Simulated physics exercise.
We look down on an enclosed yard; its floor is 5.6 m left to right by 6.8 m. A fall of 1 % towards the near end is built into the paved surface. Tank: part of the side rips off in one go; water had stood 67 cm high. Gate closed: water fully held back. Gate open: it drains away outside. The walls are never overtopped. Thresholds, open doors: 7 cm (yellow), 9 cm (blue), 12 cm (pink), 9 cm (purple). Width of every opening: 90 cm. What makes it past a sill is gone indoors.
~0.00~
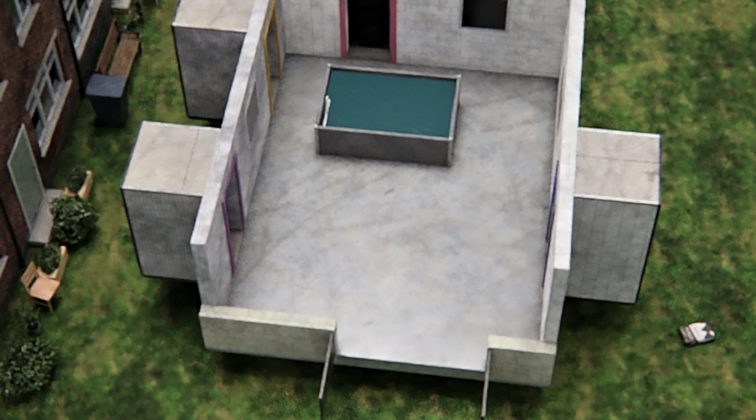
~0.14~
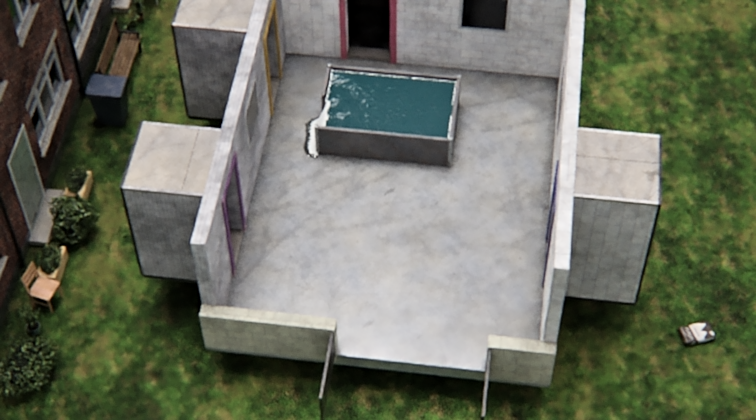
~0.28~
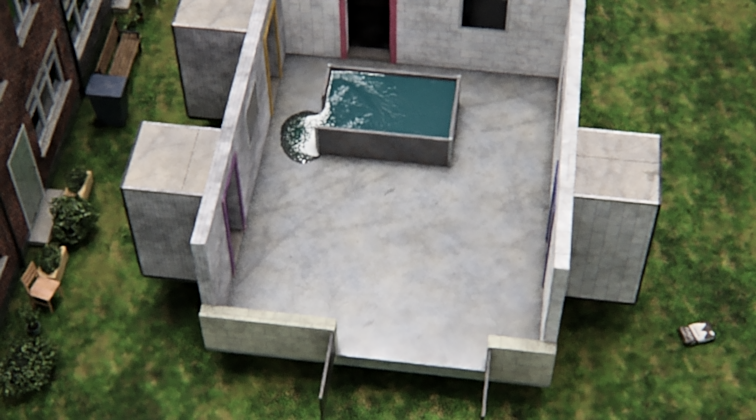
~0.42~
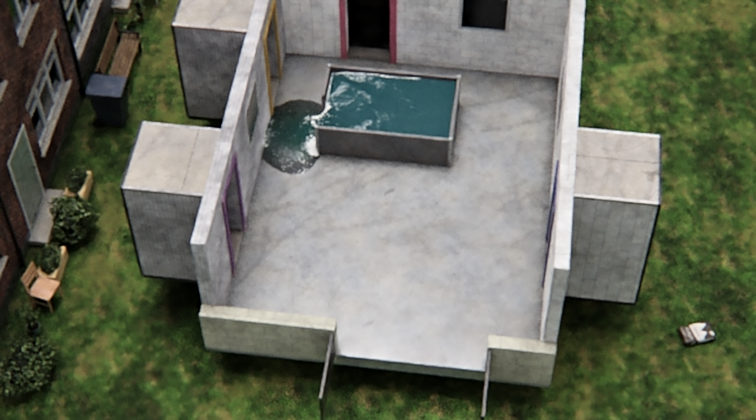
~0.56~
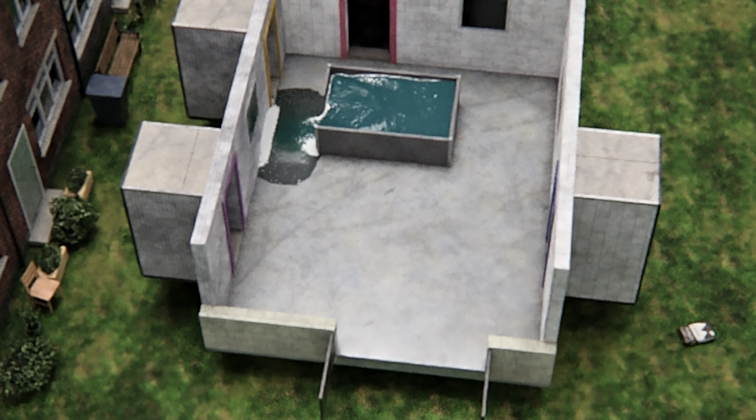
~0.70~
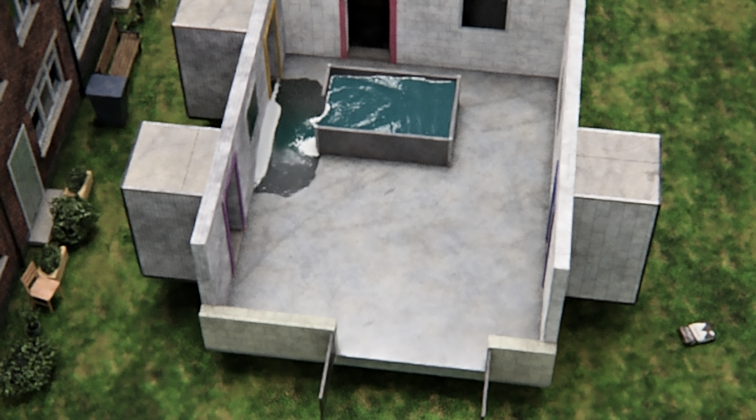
Teal water stirs at the left end of a raised rectangular tank in a walled grey yard, then pours out in a white, foamy stream. It fans into a rounded pool, reaches the left wall, and spreads along it both ways as ripples cross the tank.
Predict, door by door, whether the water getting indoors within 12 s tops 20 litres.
In order: At the yellow door I expect the water to rise above the limit; at the blue door I expect the water to hold within the limit; at the pink door I expect the water to hold within the limit; at the purple door I expect the water to hold within the limit.
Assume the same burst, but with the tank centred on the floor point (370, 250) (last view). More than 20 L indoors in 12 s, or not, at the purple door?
Lab note: Purple door limit exceeded.
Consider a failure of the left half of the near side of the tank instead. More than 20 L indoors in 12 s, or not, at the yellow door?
Relative to that limit, yellow ends up on the low side.
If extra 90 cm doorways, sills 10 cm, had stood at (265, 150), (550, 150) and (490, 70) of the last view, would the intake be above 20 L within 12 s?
Note, doorways in listed order: Goes beyond, stays short, stays short.
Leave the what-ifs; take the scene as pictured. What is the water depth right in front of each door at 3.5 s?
In centimetres - yellow: 13, blue: 0, pink: 9, purple: 6.
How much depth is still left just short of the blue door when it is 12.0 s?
It's about 7.0 cm.
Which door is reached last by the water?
Lab note: Last arrival at the blue door.
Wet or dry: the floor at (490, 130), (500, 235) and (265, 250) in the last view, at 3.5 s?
Going in order, clear, then clear, then covered.
After 1.4 s water covers 15 % of the floor and is deepest (46 cm) near (267, 137); yellow door 16 cm at the sill, 18 L in, blue door not reached, pink door not reached, purple door 5 cm at the sill, 0 L in.
After 2.2 s water covers 30 % of the floor and is deepest (41 cm) near (267, 137); yellow door 16 cm at the sill, 51 L in, blue door not reached, pink door 6 cm at the sill, 0 L in, purple door 7 cm at the sill, 0 L in.
After 3.5 s water covers 45 % of the floor and is deepest (28 cm) near (276, 138); yellow door 13 cm at the sill, 88 L in, blue door not reached, pink door 9 cm at the sill, 0 L in, purple door 6 cm at the sill, 0 L in.
After 7.0 s water covers 80 % of the floor and is deepest (17 cm) near (276, 138); yellow door 7 cm at the sill, 120 L in, blue door 4 cm at the sill, 0 L in, pink door 6 cm at the sill, 0 L in, purple door 3 cm at the sill, 0 L in.
After 12.0 s water covers 95 % of the floor and is deepest (10 cm) near (267, 137); yellow door 4 cm at the sill, 123 L in, blue door 7 cm at the sill, 1 L in, pink door 4 cm at the sill, 0 L in, purple door 2 cm at the sill, 0 L in.
